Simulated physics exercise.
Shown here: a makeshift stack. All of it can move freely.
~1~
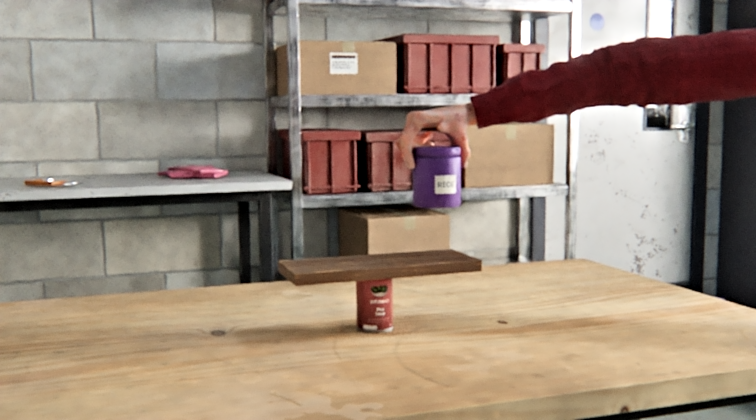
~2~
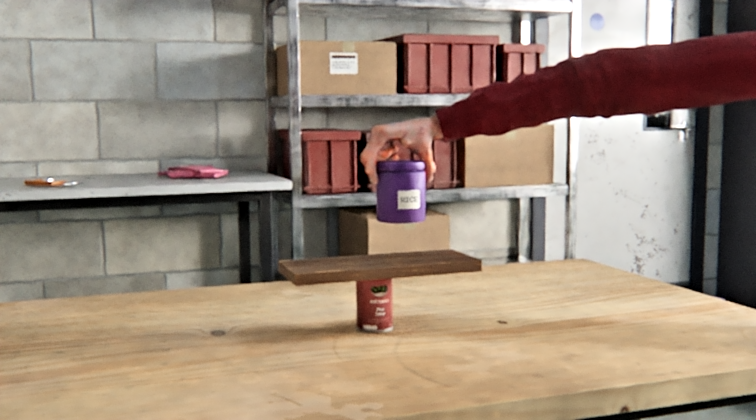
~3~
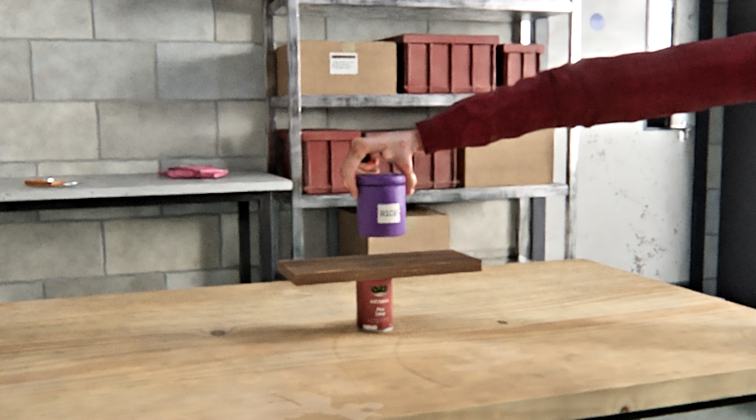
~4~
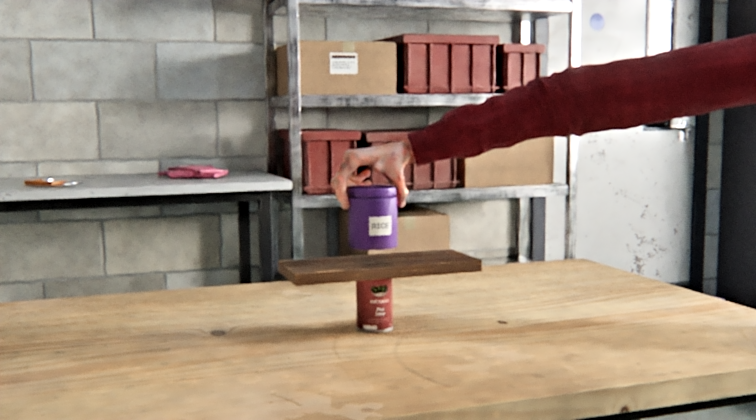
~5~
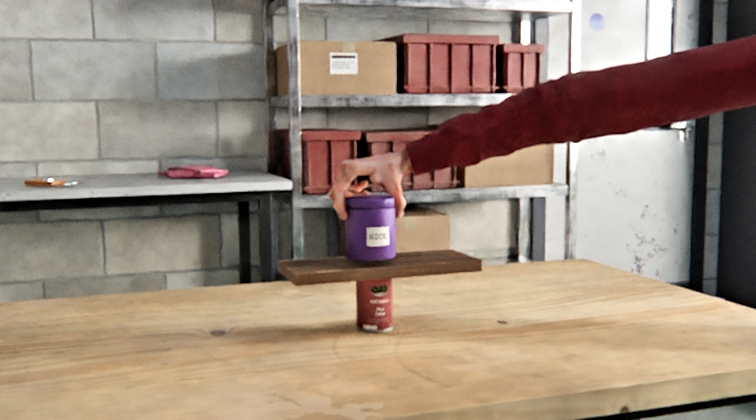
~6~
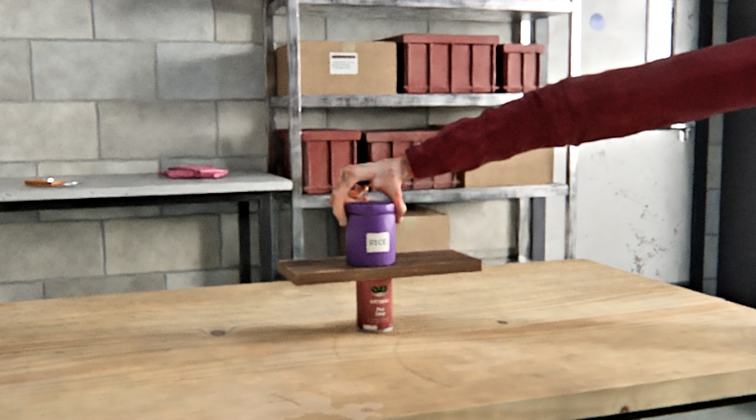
A hand moves a purple jar left and lowers it onto the brown board.
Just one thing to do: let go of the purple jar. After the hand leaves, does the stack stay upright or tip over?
It stays upright.
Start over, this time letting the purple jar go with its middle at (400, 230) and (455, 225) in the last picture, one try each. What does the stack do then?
On the first try it stays put; on the second try it falls down.
Then, 0.20 s on from there, no change.
Then, 0.50 s on from there, purple jar resting near (371, 233).
In the end, all 3 unmoved. At the end, from the last picture's camera, purple jar near (371, 233). The stack holds.
